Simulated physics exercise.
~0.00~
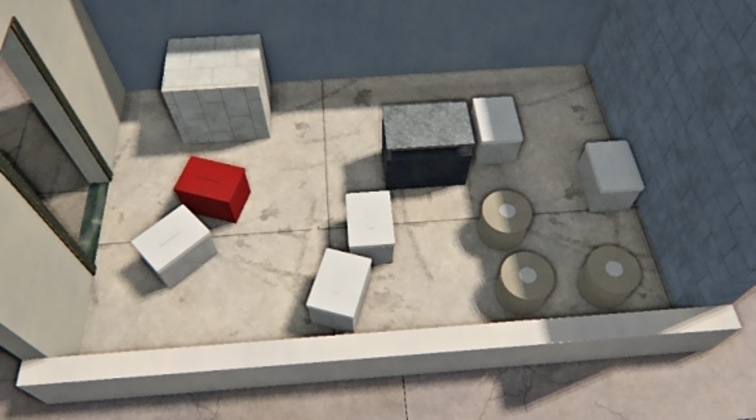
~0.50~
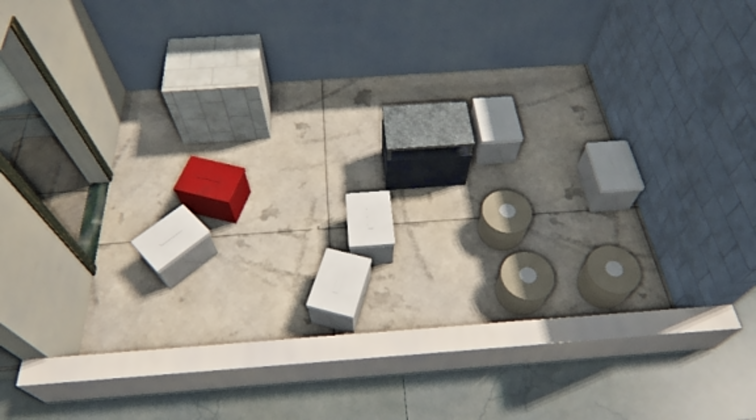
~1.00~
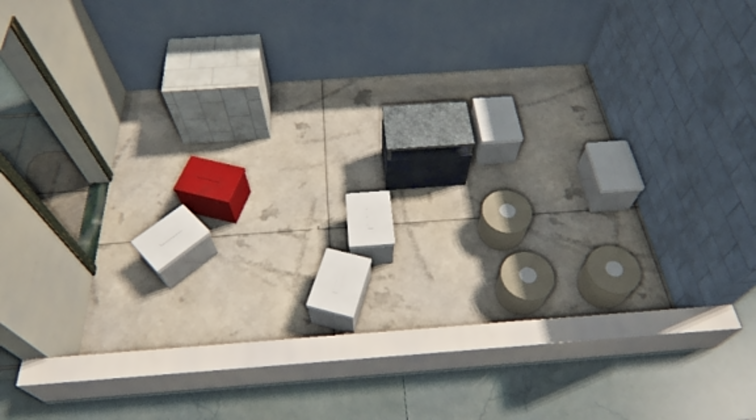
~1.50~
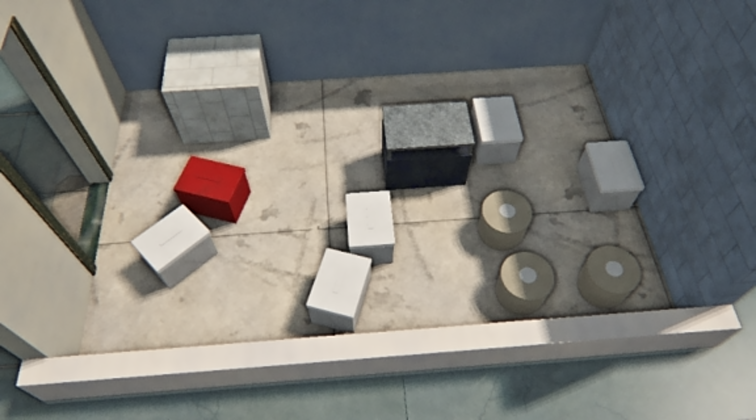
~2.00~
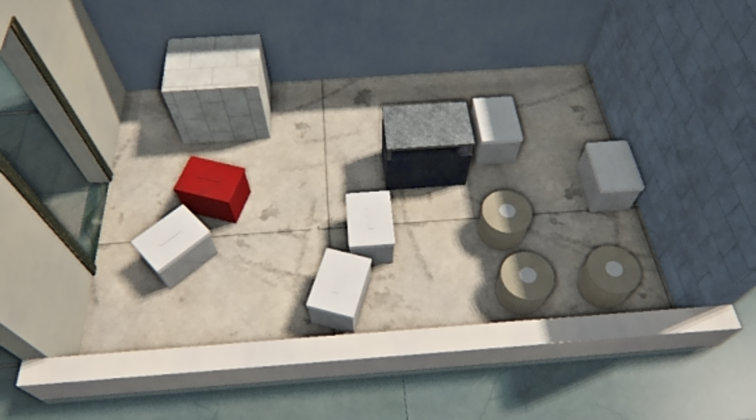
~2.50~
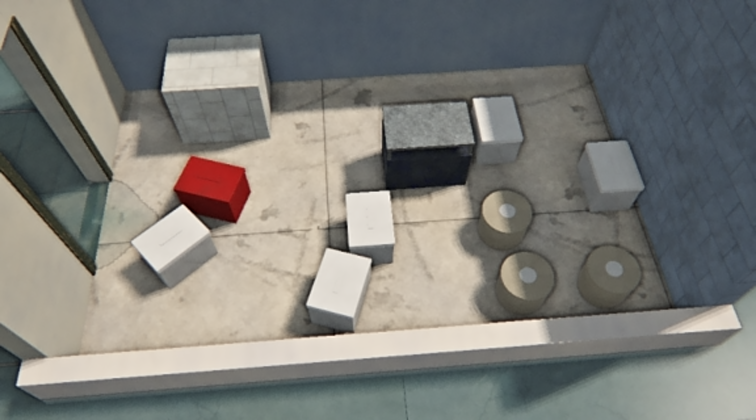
We see a small walled room from above, with a red chest among pale boxes, a dark counter and round stools; water collects outside the doorway on the left, then spreads slightly inside, while the objects stay still.
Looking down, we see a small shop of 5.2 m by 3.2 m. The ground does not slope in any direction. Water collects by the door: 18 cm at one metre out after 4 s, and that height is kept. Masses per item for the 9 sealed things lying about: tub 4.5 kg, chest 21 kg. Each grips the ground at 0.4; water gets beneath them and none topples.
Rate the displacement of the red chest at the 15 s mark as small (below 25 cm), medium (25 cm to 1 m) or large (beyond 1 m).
Large.
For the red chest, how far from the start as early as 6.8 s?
About 100 cm by then.
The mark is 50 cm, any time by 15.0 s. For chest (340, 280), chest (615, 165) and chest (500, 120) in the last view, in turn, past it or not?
In turn: Short of it, short of it, less.
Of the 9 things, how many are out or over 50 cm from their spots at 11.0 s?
Tally at that time: 4.
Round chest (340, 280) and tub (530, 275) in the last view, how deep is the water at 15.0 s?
Around 7 cm and 9 cm.
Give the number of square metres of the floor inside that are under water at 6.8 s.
Wet: Near 9.5 m2.
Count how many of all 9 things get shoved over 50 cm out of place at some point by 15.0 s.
Result: 5.
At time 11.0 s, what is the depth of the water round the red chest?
Near 6 cm deep.
After 3.5 s the red chest is near (209, 178), 0.0 m from its start, aground; 0 afloat.
After 6.8 s the red chest is near (308, 150), 1.0 m from its start, aground; 0 afloat.
After 11.0 s the red chest is near (386, 92), 2.0 m from its start, aground; 3 afloat.
After 15.0 s the red chest is near (396, 87), 2.1 m from its start, aground; 5 afloat.
